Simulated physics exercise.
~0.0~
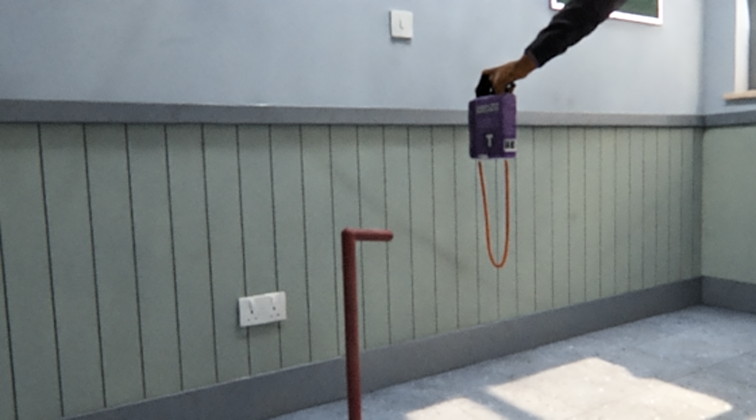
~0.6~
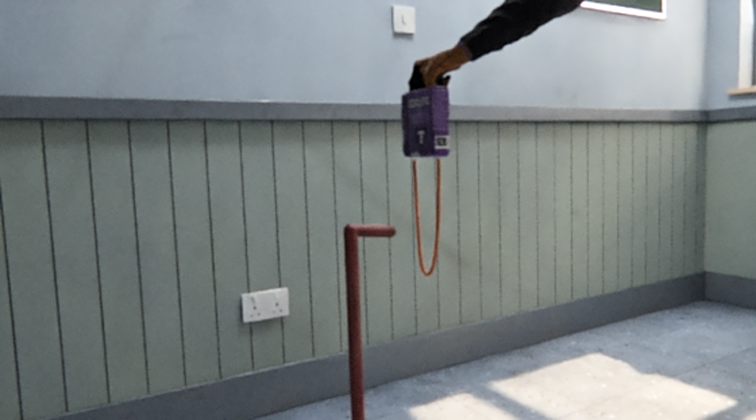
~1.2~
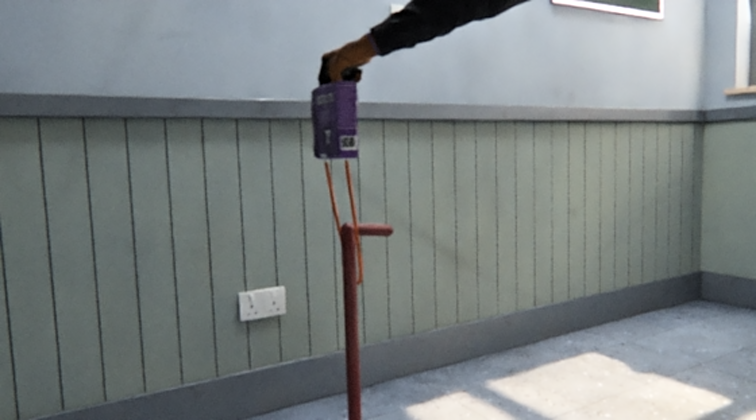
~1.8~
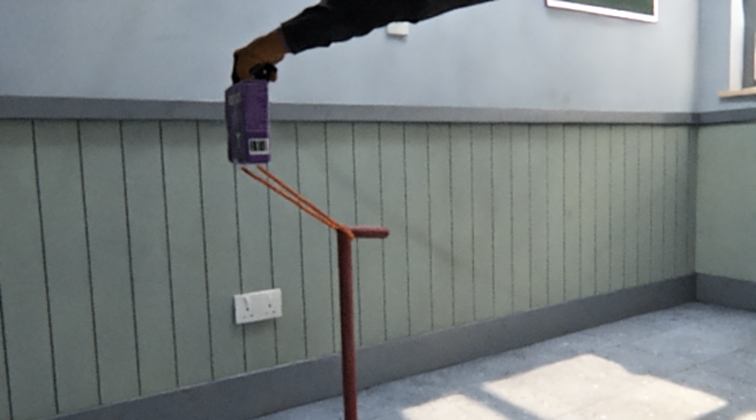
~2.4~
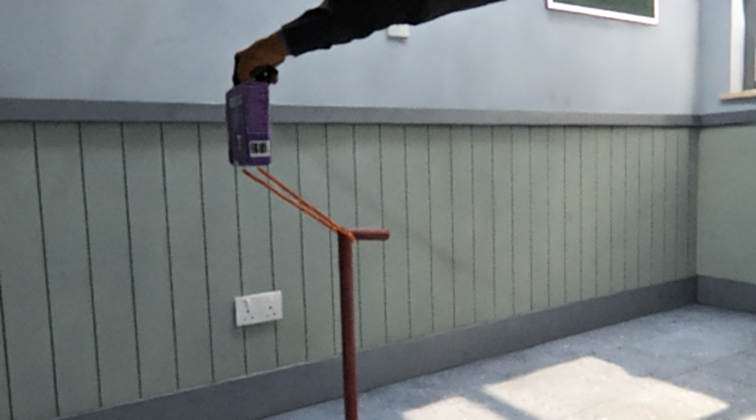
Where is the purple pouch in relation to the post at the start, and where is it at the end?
At the start the purple pouch is held up to the right of the post. By the end it is on the left side of the post, still held above it.
